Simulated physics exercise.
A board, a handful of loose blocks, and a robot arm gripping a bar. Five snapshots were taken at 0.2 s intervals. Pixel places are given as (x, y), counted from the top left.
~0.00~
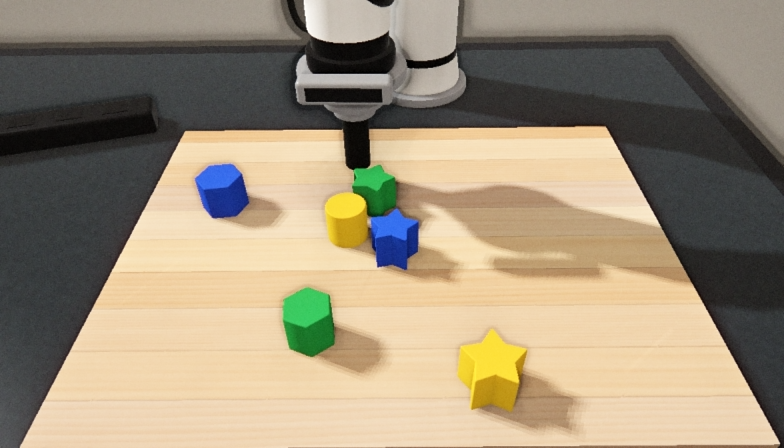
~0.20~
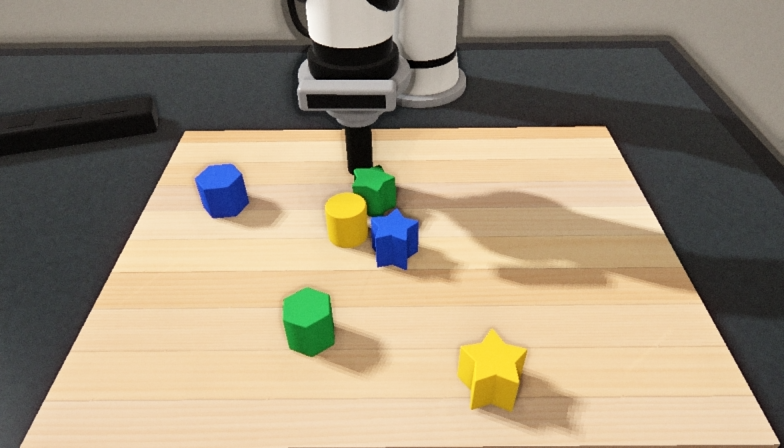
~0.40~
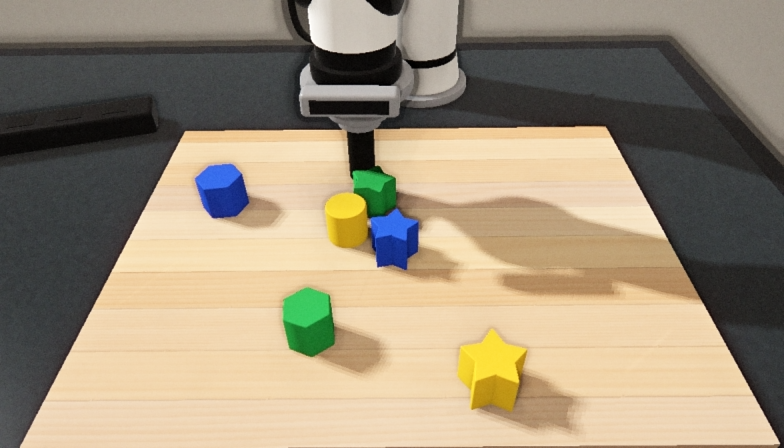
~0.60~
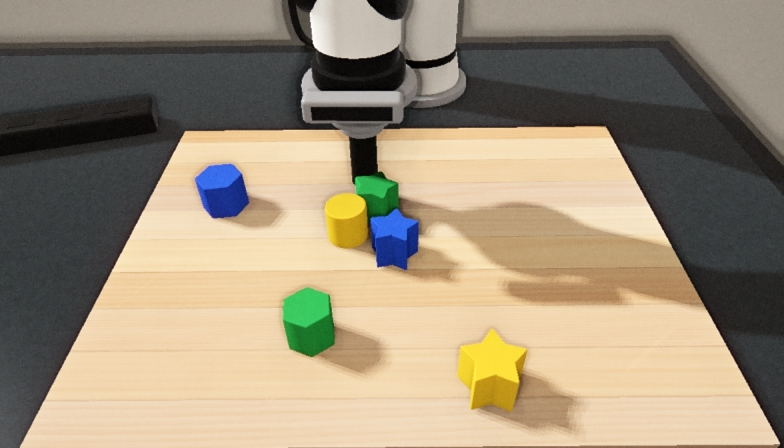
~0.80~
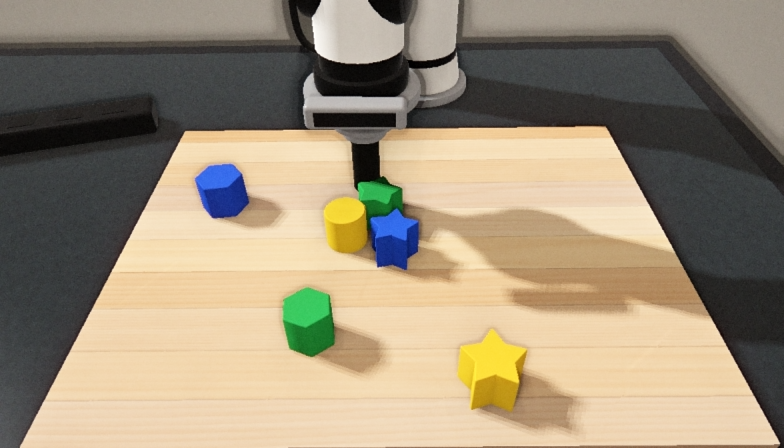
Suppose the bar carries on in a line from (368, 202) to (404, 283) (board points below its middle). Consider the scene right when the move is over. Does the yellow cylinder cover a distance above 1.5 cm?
The answer is no.
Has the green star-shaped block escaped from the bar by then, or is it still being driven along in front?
Once the path is finished, the green star-shaped block still sits ahead of the bar.
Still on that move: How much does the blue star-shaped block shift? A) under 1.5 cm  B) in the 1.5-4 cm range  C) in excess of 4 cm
Answer: C.
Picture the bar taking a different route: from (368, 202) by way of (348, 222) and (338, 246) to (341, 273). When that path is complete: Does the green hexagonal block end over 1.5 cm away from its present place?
No, I don't think so.
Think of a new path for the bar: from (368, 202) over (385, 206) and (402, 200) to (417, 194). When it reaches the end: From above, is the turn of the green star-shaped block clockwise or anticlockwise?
It turns clockwise.
On the path given first. One third of the way, bar at (378, 210); yellow cylinder at (345, 211); green star-shaped block at (395, 213); blue star-shaped block at (406, 240), turned 25° clockwise.
Two thirds of the way, bar at (390, 237); yellow cylinder at (345, 211); green star-shaped block at (410, 241); blue star-shaped block at (425, 270), turned 25° clockwise.
At the end, bar at (405, 266); yellow cylinder at (345, 211); green star-shaped block at (428, 272), turned 15° anticlockwise; blue star-shaped block at (447, 304), turned 20° clockwise.
